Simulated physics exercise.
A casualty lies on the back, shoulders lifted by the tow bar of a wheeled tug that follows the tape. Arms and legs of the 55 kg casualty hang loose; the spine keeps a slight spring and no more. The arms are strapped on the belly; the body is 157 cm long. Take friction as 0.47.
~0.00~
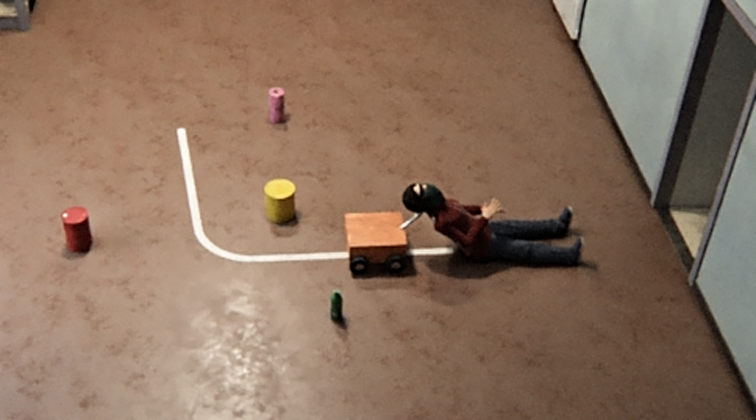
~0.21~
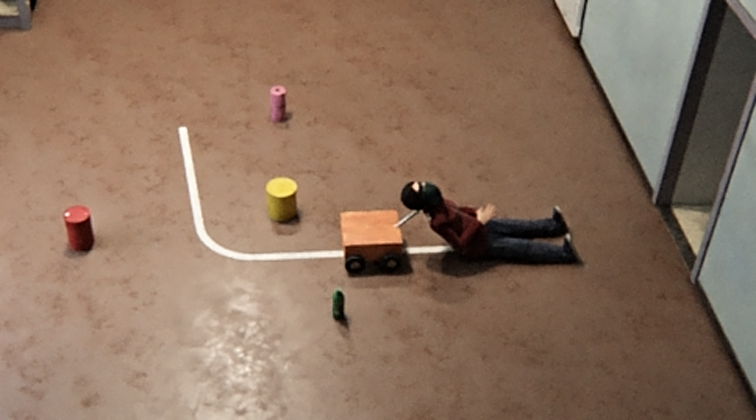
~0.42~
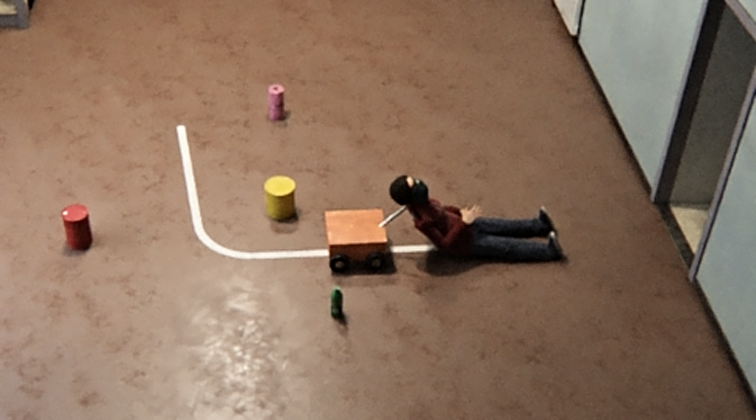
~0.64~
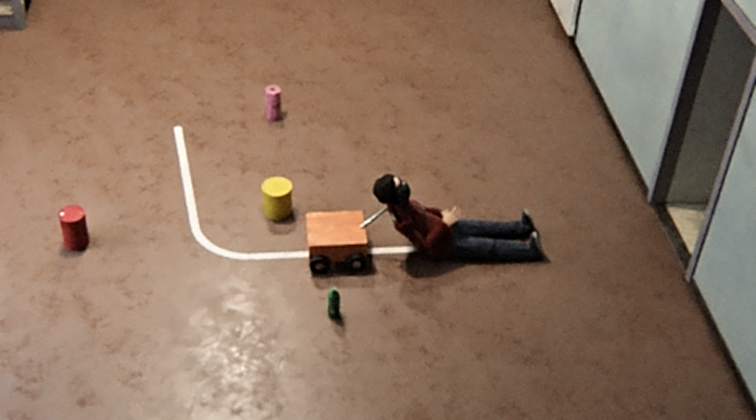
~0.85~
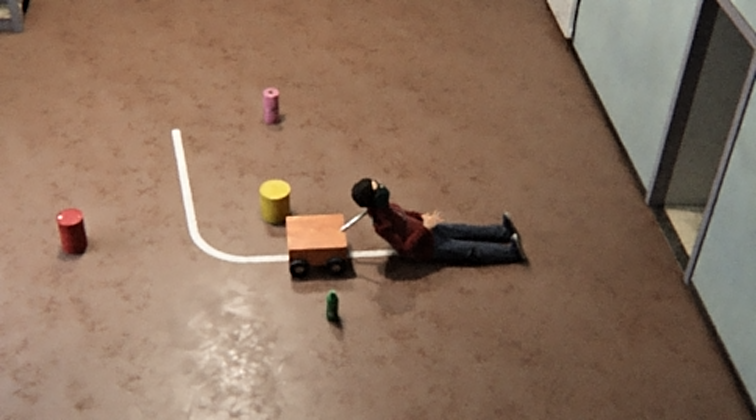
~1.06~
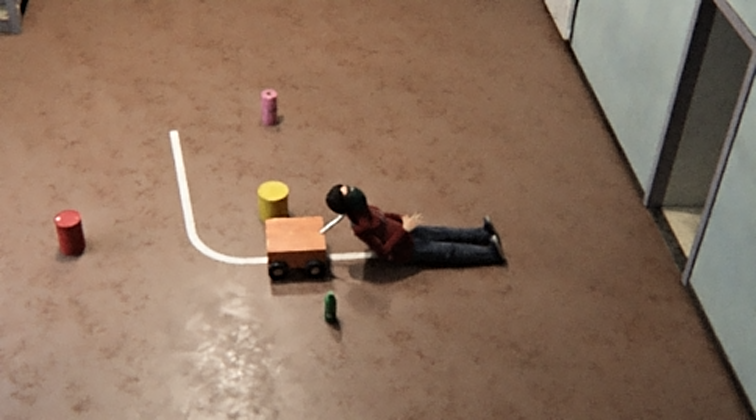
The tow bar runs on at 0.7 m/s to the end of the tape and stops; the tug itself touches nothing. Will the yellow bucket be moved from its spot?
This time the yellow bucket stays put.
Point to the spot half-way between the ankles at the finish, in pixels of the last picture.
Around (205, 201).
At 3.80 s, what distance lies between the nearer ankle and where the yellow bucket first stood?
Some 40 cm.
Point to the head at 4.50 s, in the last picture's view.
Near (170, 102).
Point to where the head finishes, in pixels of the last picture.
Around (165, 74).
After 2.30 s the yellow bucket is where it stood, near (273, 203) in the last picture's view; the nearer ankle is 95 cm from that spot.
After 3.00 s the yellow bucket is where it stood, near (273, 203) in the last picture's view; the green bottle where it stood; the nearer ankle is 64 cm from that spot.
After 3.80 s the yellow bucket is where it stood, near (273, 203) in the last picture's view; the green bottle where it stood; the nearer ankle is 42 cm from that spot.
After 4.50 s the yellow bucket is where it stood, near (273, 203) in the last picture's view; the green bottle where it stood; the nearer ankle is 32 cm from that spot.
After 5.4 s, yellow bucket stays put; pink post stays put; red bin stays put; green bottle stays put.
